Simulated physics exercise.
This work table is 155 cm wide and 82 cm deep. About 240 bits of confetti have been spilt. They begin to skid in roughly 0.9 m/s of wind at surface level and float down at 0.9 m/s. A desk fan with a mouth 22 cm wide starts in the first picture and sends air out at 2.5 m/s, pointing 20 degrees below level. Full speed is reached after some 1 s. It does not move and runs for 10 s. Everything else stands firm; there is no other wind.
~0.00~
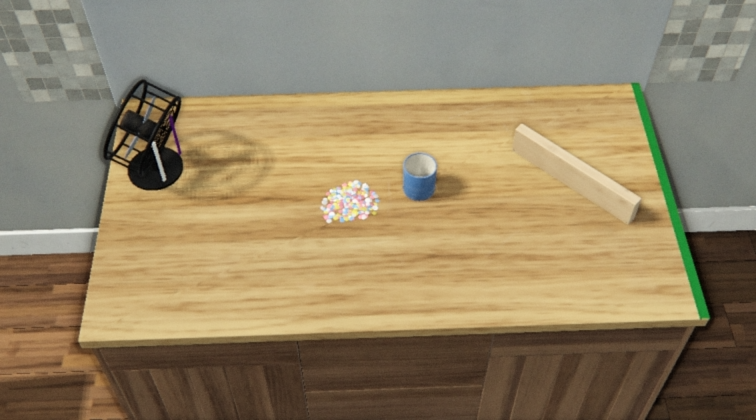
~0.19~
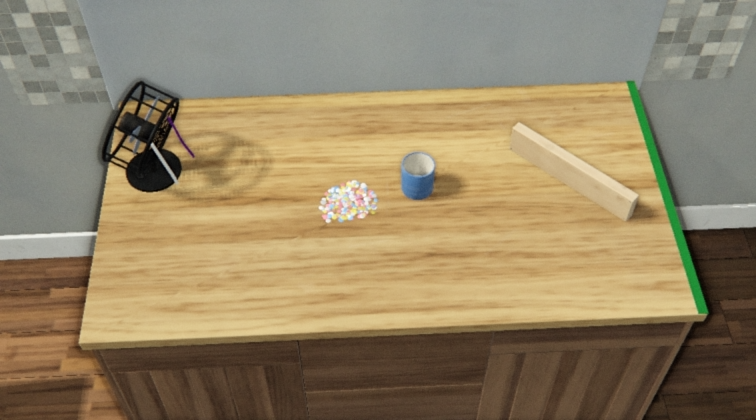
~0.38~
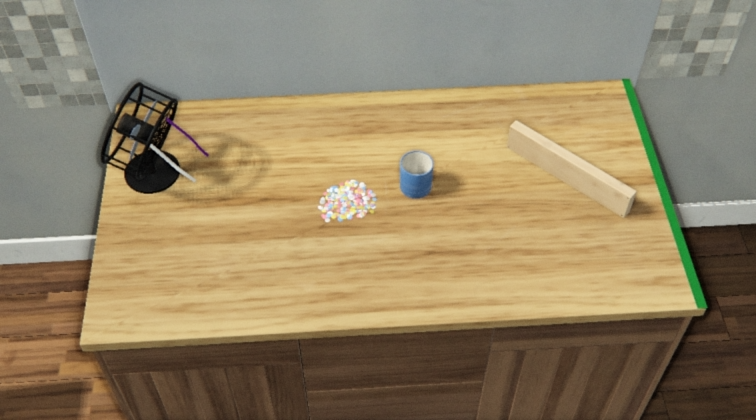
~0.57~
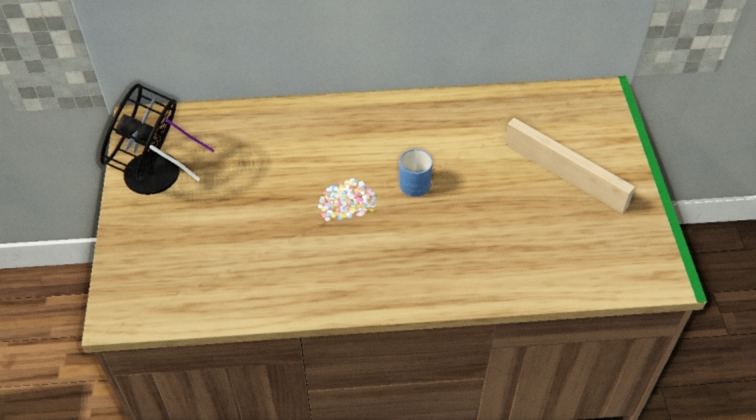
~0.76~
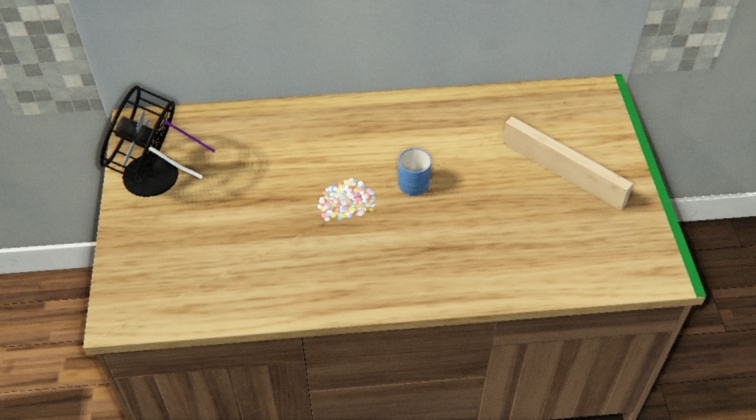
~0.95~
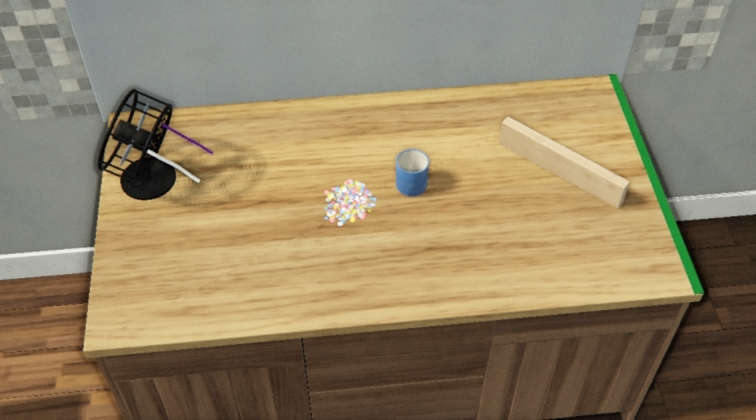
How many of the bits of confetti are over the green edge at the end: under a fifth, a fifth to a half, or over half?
Of the bits of confetti, over half end over the green edge.
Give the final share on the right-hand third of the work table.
About 10 %.
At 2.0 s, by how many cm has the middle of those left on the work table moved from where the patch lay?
Roughly 60 cm.
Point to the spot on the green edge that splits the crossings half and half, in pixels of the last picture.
At about (680, 233).
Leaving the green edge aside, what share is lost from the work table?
About 10 %.
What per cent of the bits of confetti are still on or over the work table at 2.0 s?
About 60 %.
After 2.0 s, 90 % are on the move or not yet settled, 28 % are over the green edge; the middle of those still in play is near (572, 203).
After 3.2 s, 45 % are on the move or not yet settled, 45 % are over the green edge; the middle of those still in play is near (605, 212).
After 5.5 s, 21 % are on the move or not yet settled, 69 % are over the green edge; the middle of those still in play is near (631, 216).
After 10.0 s, at the end, 78 % are over the green edge.
